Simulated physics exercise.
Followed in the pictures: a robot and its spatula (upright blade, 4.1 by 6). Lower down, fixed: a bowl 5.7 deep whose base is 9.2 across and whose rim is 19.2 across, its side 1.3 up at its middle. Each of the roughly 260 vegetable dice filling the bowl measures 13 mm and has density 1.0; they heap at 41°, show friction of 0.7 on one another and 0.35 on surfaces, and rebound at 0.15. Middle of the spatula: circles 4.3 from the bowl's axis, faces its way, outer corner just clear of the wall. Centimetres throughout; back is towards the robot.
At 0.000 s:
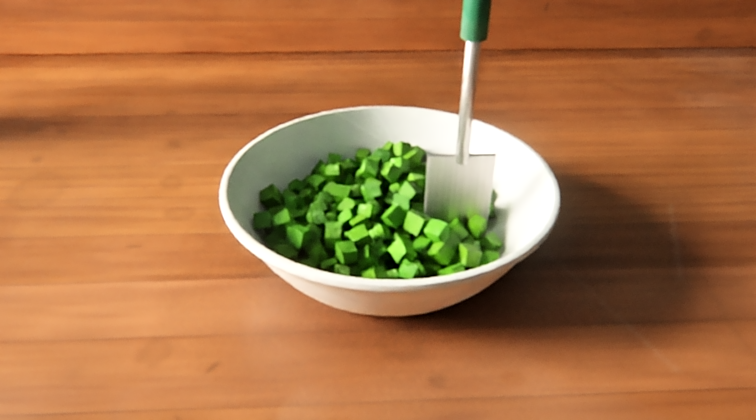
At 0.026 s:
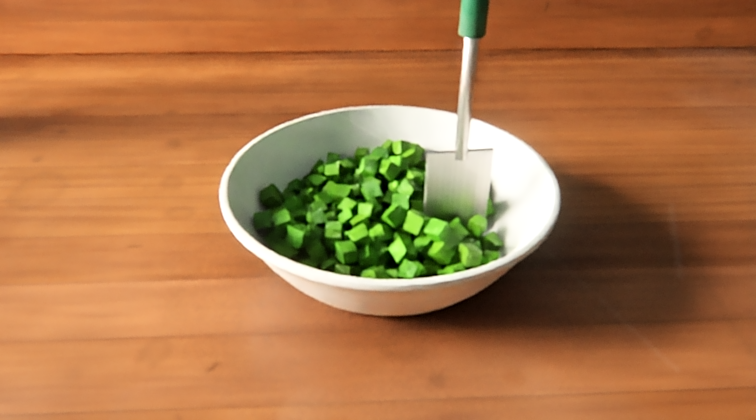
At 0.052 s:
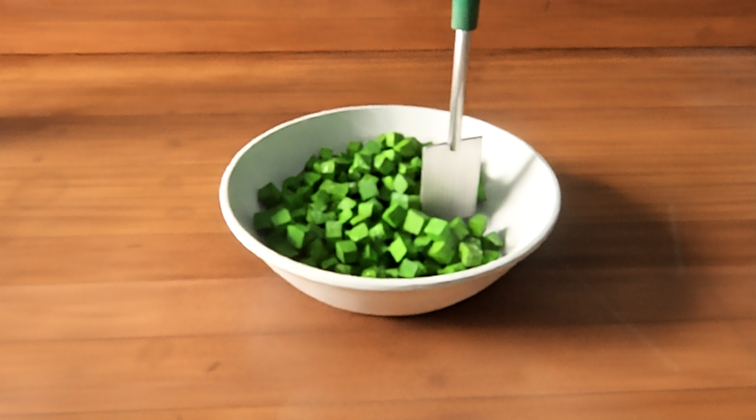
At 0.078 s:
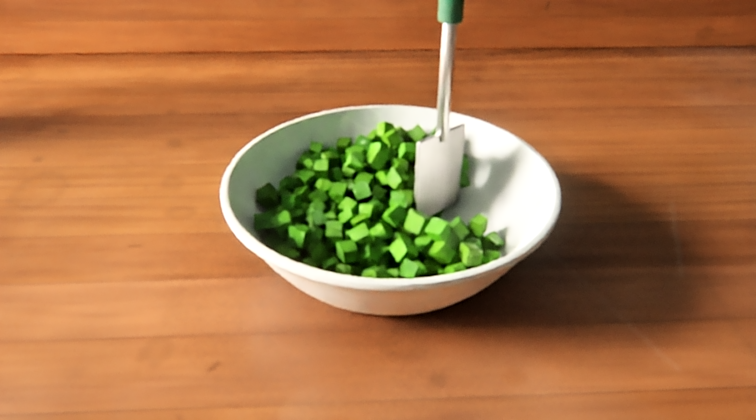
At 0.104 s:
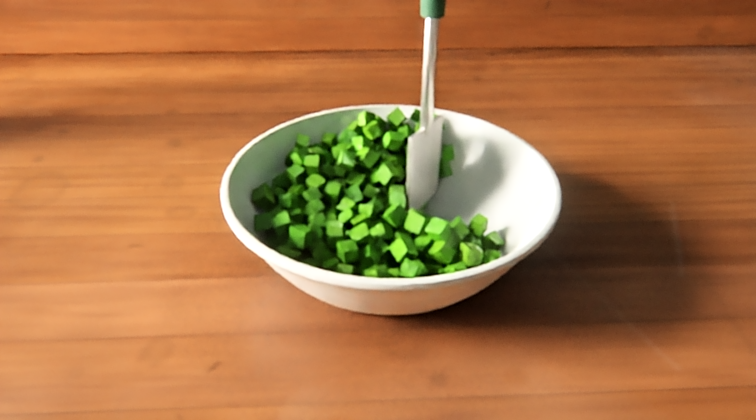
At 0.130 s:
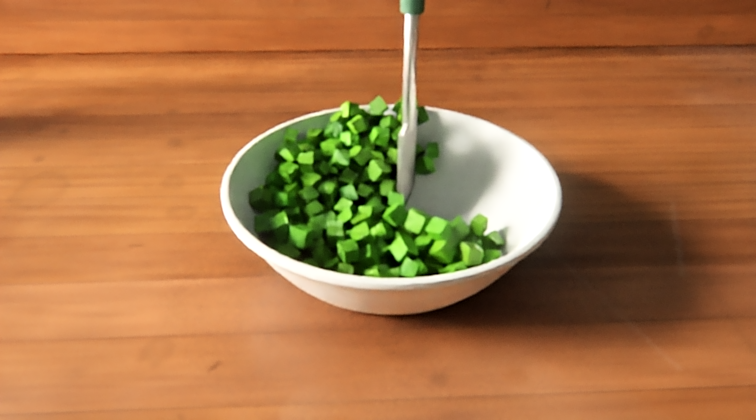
The footage shows a green-handled metal spatula standing upright in a white bowl of green cubes on a wooden table, sweeping leftward and turning edge-on as it pushes cubes into a higher heap toward the back left, baring the bowl's right side.
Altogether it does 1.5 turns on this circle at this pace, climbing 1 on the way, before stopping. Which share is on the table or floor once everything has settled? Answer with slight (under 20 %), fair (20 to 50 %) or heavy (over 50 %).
Fair.
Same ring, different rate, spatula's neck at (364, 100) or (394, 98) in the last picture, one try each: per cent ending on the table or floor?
Close to 55 and 45 in a hundred.
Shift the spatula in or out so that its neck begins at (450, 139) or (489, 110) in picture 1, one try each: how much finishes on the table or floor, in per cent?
Some 20 and 40 per cent.
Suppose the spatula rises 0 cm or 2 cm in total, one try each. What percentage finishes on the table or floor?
I'd reckon around 35 and 30 per cent.
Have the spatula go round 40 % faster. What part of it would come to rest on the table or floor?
Then about 50 per cent.
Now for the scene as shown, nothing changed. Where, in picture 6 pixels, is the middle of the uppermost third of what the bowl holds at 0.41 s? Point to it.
At about (433, 243).
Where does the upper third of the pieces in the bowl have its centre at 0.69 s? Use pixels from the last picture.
In the last picture it sits around (362, 135).
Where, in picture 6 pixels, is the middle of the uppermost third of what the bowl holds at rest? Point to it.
It is centred near (319, 250).
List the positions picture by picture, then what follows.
Spatula neck at (464, 132), 0° round; upper third of the load around (375, 209), from x 265 to 490, top at y 150; 262 in the bowl, in the first picture.
Spatula neck at (463, 128), 6° round; upper third of the load around (375, 209), from x 265 to 490, top at y 150, in the second picture.
Spatula neck at (456, 119), 21° round; upper third of the load around (376, 192), from x 265 to 490, top at y 140, in the third picture.
Spatula neck at (444, 111), 38° round; upper third of the load around (373, 179), from x 265 to 490, top at y 130, in the fourth picture.
Spatula neck at (428, 104), 54° round; upper third of the load around (365, 165), from x 265 to 490, top at y 115, in the fifth picture.
Spatula neck at (409, 100), 71° round; upper third of the load around (353, 159), from x 260 to 490, top at y 105; 262 in the bowl, in the sixth picture.
By 0.41 s, 254° round, highest piece 9 above the table; 212 in the bowl, 34 on the table or floor, 16 in flight or on the tool.
By 0.69 s, 76° round, highest piece 8 above the table; 181 in the bowl, 76 on the table or floor, 5 in flight or on the tool.
By 1.03 s, 180° round, highest piece 5 above the table; 169 in the bowl, 93 on the table or floor.
By 1.73 s, 180° round, highest piece 5 above the table; 169 in the bowl, 93 on the table or floor.
Final count, 169 in the bowl, 93 on the table or floor. That is 35 % on the table or floor.
